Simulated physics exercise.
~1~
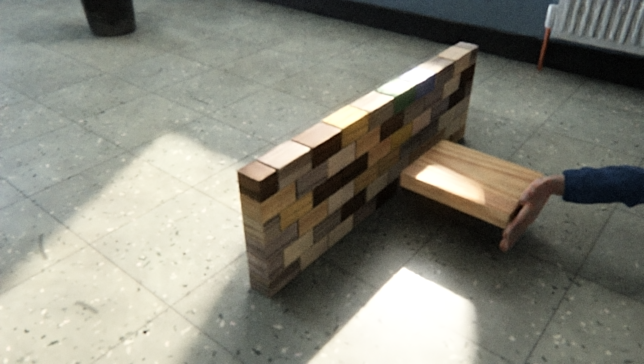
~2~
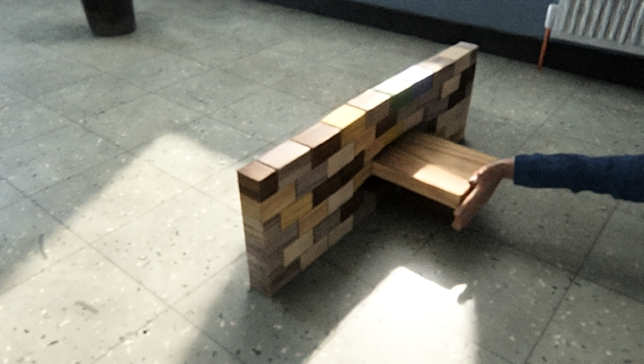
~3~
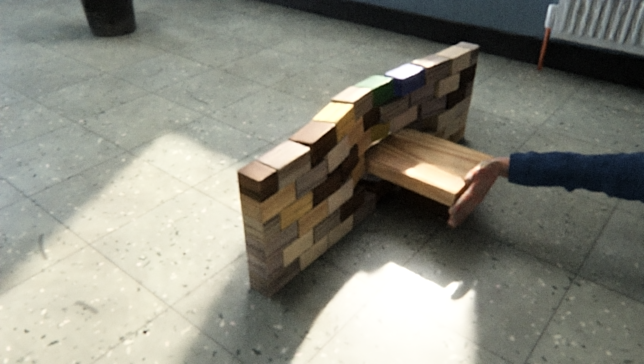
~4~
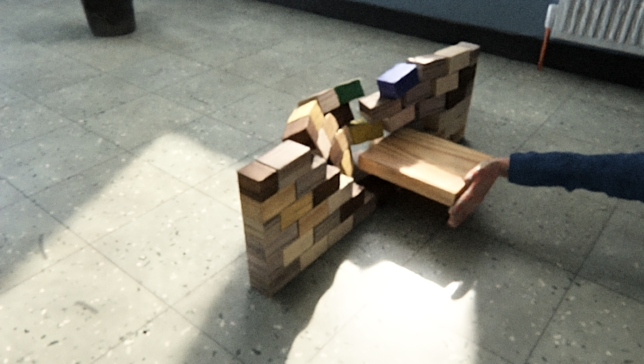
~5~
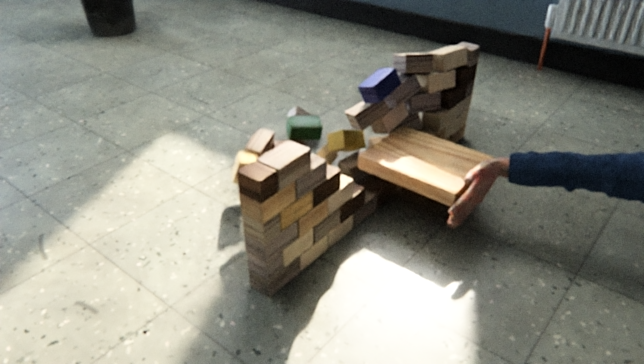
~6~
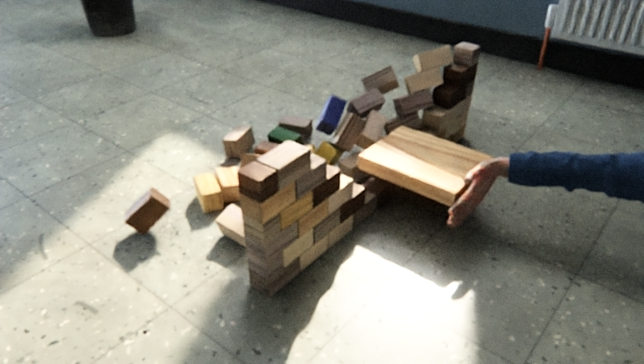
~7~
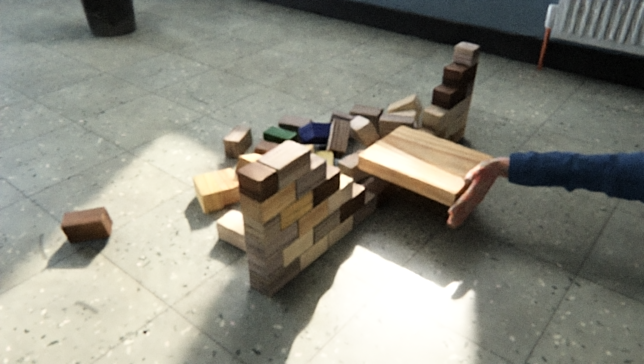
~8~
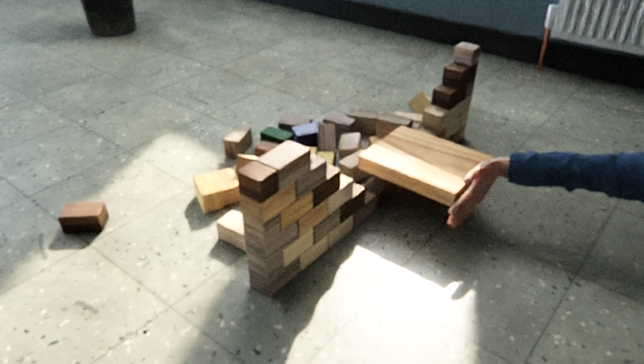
A hand in a dark blue sleeve reaches in from the right, pushing a long wooden block against a low wall of brown and tan wooden blocks on a grey tiled floor, seen from above at an angle. The wall bulges to the left around the pushed spot, carrying green, blue and yellow blocks with it. The middle then breaks open, and blocks tilt and tumble down behind it while the hand holds still. One brown block rolls away to the left. The near end and a narrow stepped stack at the far end remain standing, with fallen blocks heaped between and behind them.
